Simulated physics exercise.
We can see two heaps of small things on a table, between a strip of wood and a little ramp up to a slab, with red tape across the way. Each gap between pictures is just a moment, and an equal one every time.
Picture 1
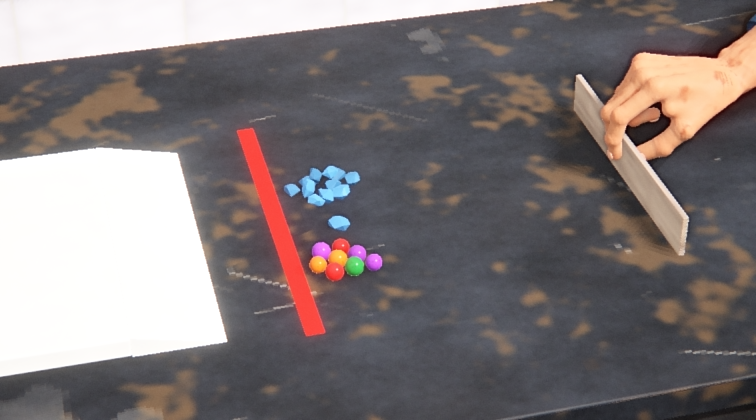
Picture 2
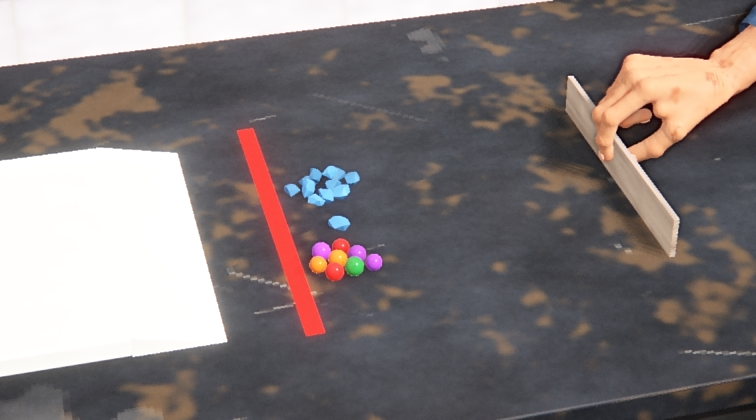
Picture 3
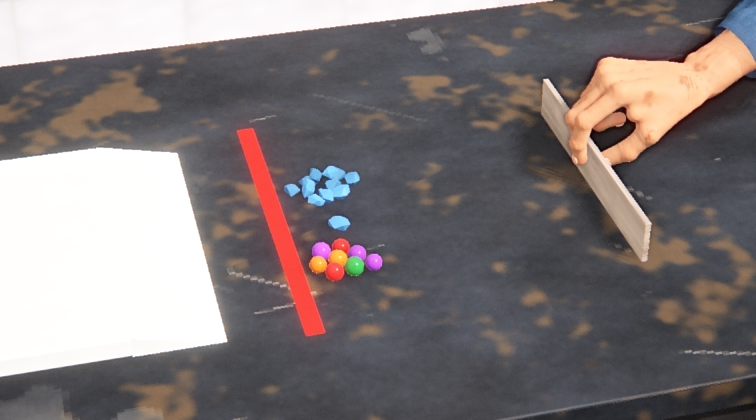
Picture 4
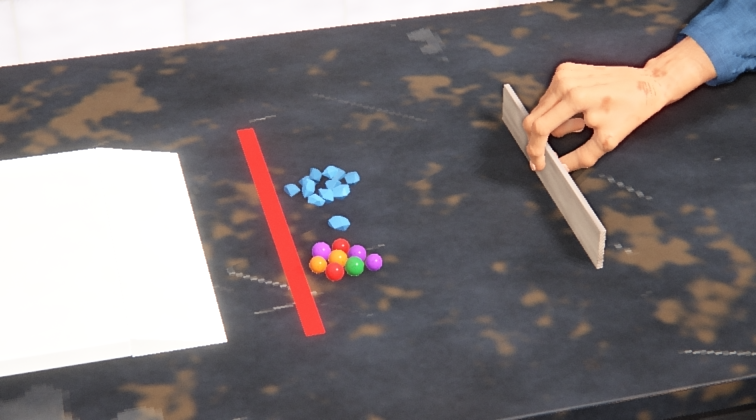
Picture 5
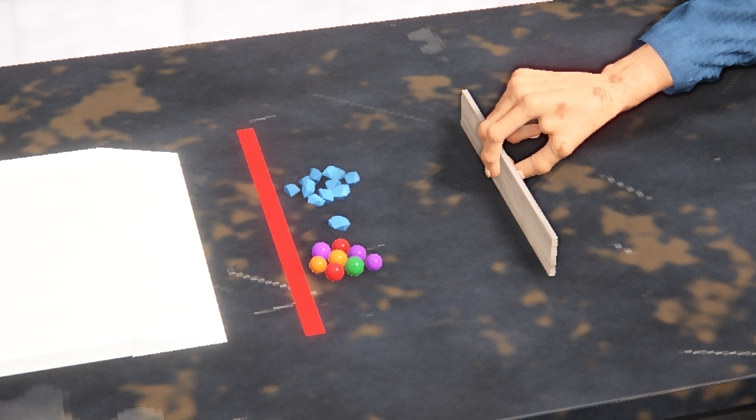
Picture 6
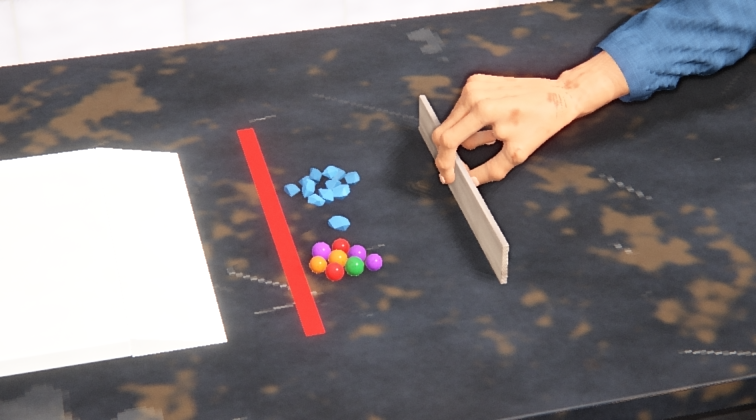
A hand with a blue sleeve grips an upright pale strip of wood at the right of a dark, brown-mottled tabletop, seen from above at an angle. Left of it lie a cluster of blue stones and, nearer the viewer, multicoloured gumballs, beside red tape and a white slab. The hand slides the strip leftward, slowly then faster, while the heaps and camera stay still.
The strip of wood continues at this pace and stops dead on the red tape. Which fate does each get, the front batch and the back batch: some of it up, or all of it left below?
In the end most likely the front batch manages to climb over at least partly, most likely the back batch cannot climb over at all.
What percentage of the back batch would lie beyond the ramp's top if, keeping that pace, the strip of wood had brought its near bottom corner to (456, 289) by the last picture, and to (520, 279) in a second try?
About 0 %, then about 0 %.
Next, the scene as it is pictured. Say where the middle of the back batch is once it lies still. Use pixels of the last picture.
I'd put it somewhere close to (196, 205).
Then, 0.14 s past the last view, strip of wood still moving, near (349, 180); front batch all short of the ramp; back batch all short of the ramp.
Then, 0.29 s past the last view, strip of wood stopped at the red tape; front batch about half on the ramp, about half short of the ramp; back batch all short of the ramp.
Then, 0.57 s past the last view, strip of wood stopped at the red tape; front batch all past the top; back batch about a third on the ramp, about two thirds short of the ramp.
Finally, strip of wood stopped at the red tape; front batch all past the top; back batch none past the top, about a third on the ramp, about two thirds short of the ramp.
